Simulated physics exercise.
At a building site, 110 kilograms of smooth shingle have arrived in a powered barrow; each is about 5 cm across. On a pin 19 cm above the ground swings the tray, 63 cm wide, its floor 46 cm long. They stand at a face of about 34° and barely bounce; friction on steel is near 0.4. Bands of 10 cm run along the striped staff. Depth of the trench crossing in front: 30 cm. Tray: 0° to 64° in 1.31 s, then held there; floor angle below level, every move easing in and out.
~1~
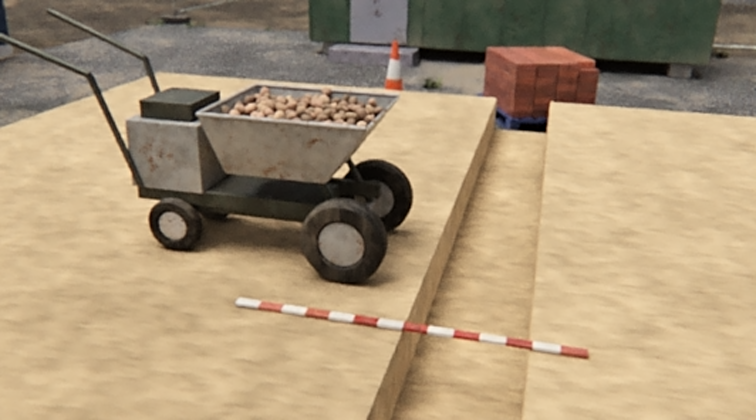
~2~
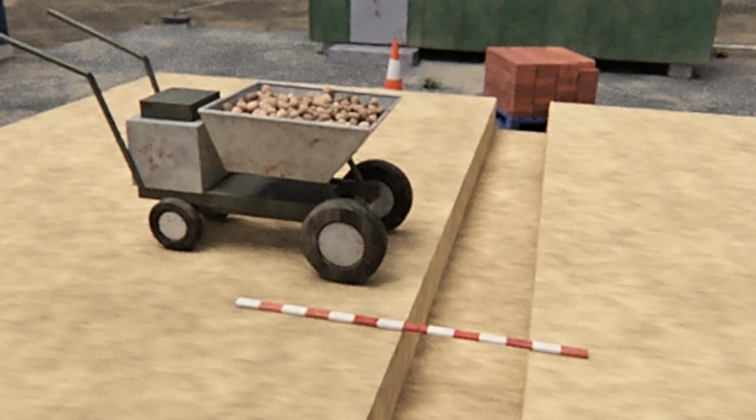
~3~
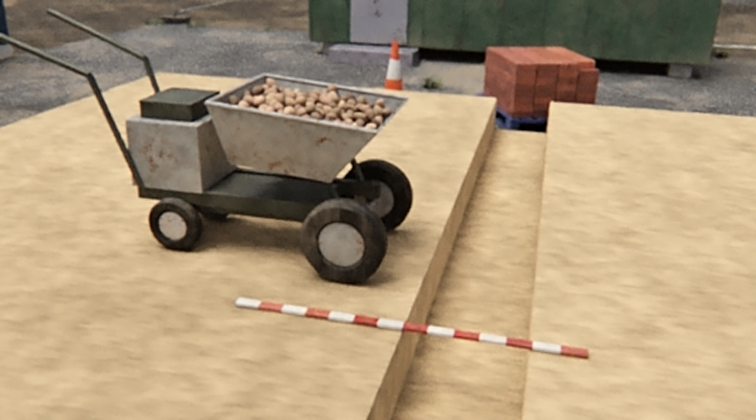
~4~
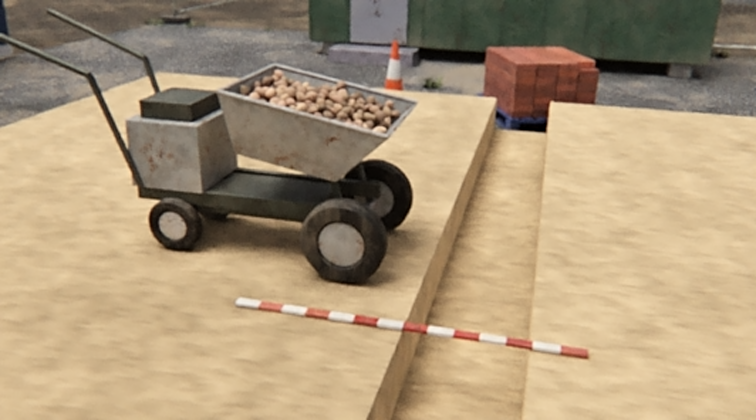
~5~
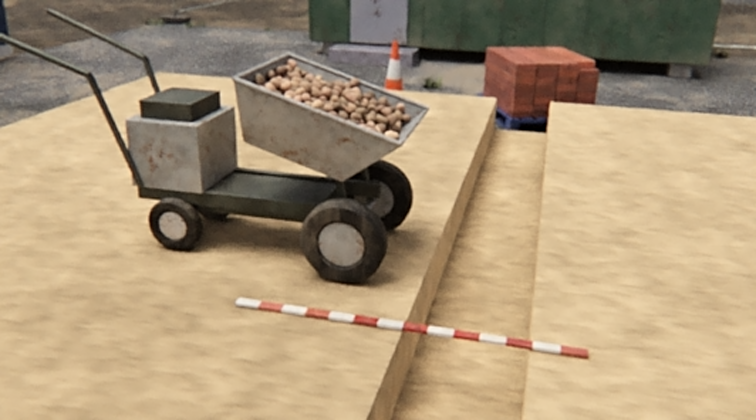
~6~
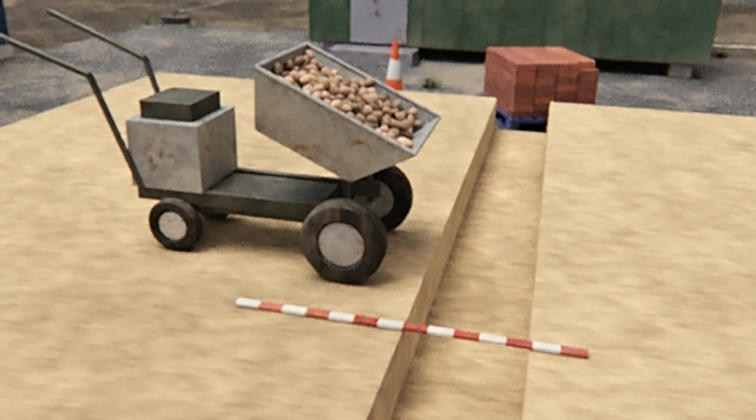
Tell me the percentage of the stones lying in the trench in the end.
Close to 87 %.
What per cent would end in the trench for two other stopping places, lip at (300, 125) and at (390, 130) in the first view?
Roughly 100 in a hundred, then 65 in a hundred.
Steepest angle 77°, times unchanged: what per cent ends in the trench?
It comes out at about 80 percent.
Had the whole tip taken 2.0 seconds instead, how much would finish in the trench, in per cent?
Then roughly 90 percent.
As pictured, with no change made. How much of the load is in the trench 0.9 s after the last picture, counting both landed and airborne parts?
Roughly 35% by that time.
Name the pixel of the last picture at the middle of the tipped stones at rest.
Somewhere near pixel (499, 315).
Then, 0.4 s after the last picture the floor is at 54°, 100 % in the tray; the foremost stones are at (465, 178).
Then, 0.9 s after the last picture the floor is at 64°, 62 % in the tray, 34 % in the trench, 4 % past the trench; the foremost stones are at (567, 278).
Then, 1.2 s after the last picture the floor is at 64°, 34 % in the tray, 52 % in the trench, 14 % past the trench; the foremost stones are at (663, 279).
Then, 3.2 s after the last picture the floor is at 64°, 0 % in the tray, 87 % in the trench, 13 % past the trench; the foremost stones are at (744, 279).
